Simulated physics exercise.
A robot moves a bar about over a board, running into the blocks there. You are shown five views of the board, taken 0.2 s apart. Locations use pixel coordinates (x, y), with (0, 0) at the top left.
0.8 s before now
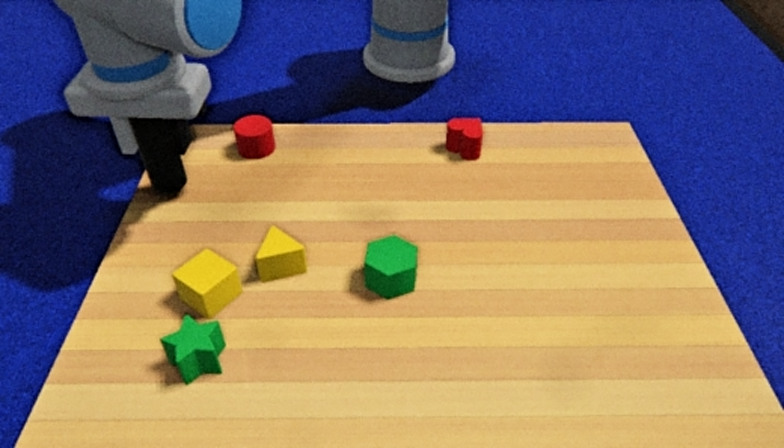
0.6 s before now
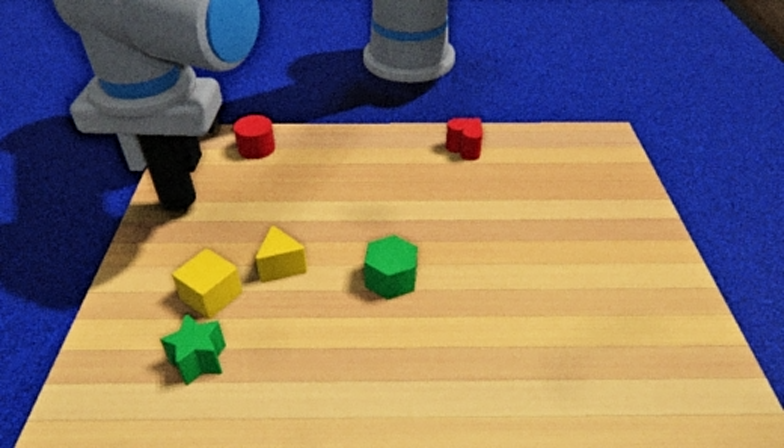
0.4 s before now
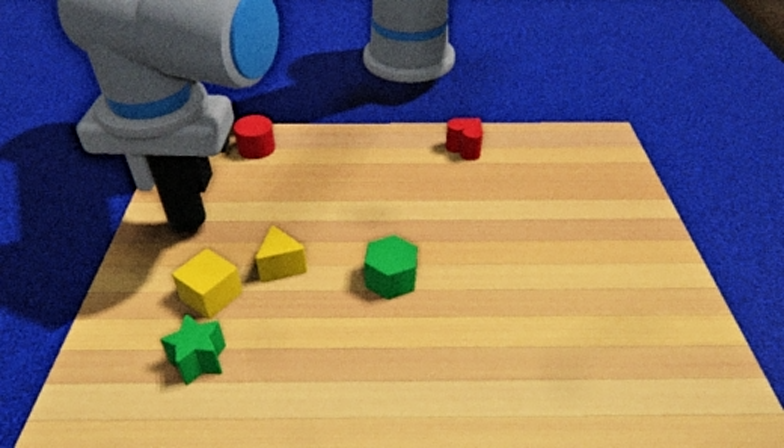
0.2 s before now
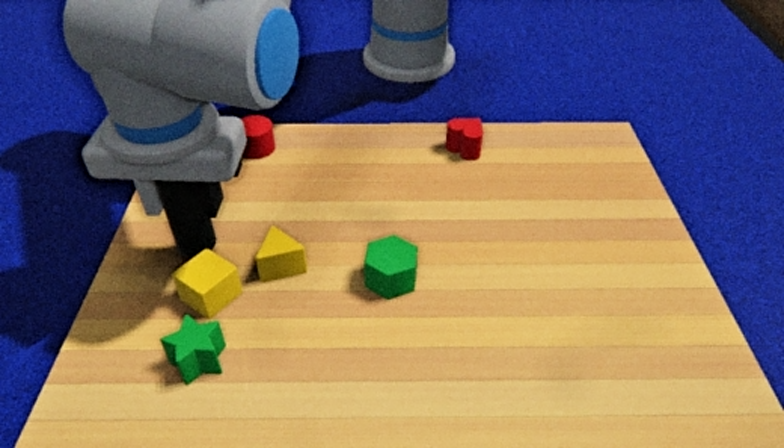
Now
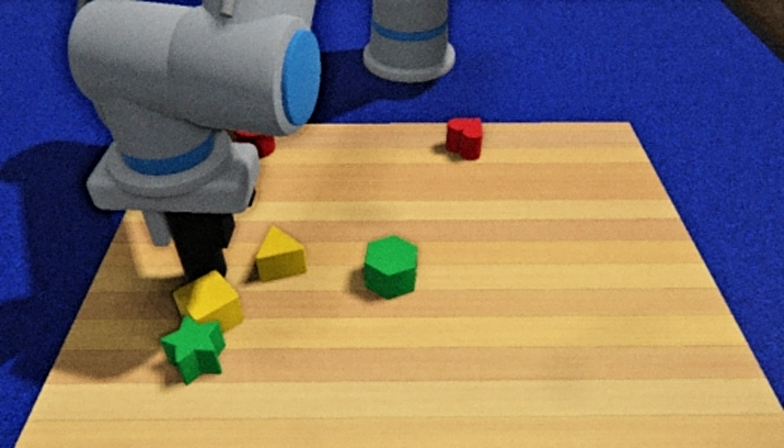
A robot arm moved its black bar down the left side of a wooden board, past a red block, and pushed the yellow square block slightly toward the green star while the other blocks stayed still.
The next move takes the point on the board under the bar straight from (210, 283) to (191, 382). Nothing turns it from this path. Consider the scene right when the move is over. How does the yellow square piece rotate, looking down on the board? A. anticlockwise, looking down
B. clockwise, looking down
A
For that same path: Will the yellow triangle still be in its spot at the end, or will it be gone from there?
That block stays.
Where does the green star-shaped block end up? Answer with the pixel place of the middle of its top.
By then it is at (161, 408).
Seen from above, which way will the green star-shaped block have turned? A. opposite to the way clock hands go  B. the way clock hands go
Answer: B.
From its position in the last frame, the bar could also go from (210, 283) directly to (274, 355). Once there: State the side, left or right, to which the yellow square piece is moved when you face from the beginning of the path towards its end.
Facing from start to end, it shifts right.
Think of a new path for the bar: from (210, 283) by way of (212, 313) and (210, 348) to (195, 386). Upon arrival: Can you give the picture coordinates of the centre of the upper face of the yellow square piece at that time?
Expect it around (208, 399).
What follows on the original path. One third of the way, bar (201, 305); green star-shaped block (181, 364); yellow square piece (206, 322).
Two thirds of the way, bar (195, 338); green star-shaped block (169, 395), turned 30° clockwise; yellow square piece (209, 355).
At the end, bar (188, 374); green star-shaped block (161, 408), turned 35° clockwise; yellow square piece (222, 380), turned 30° anticlockwise; yellow triangle unmoved.
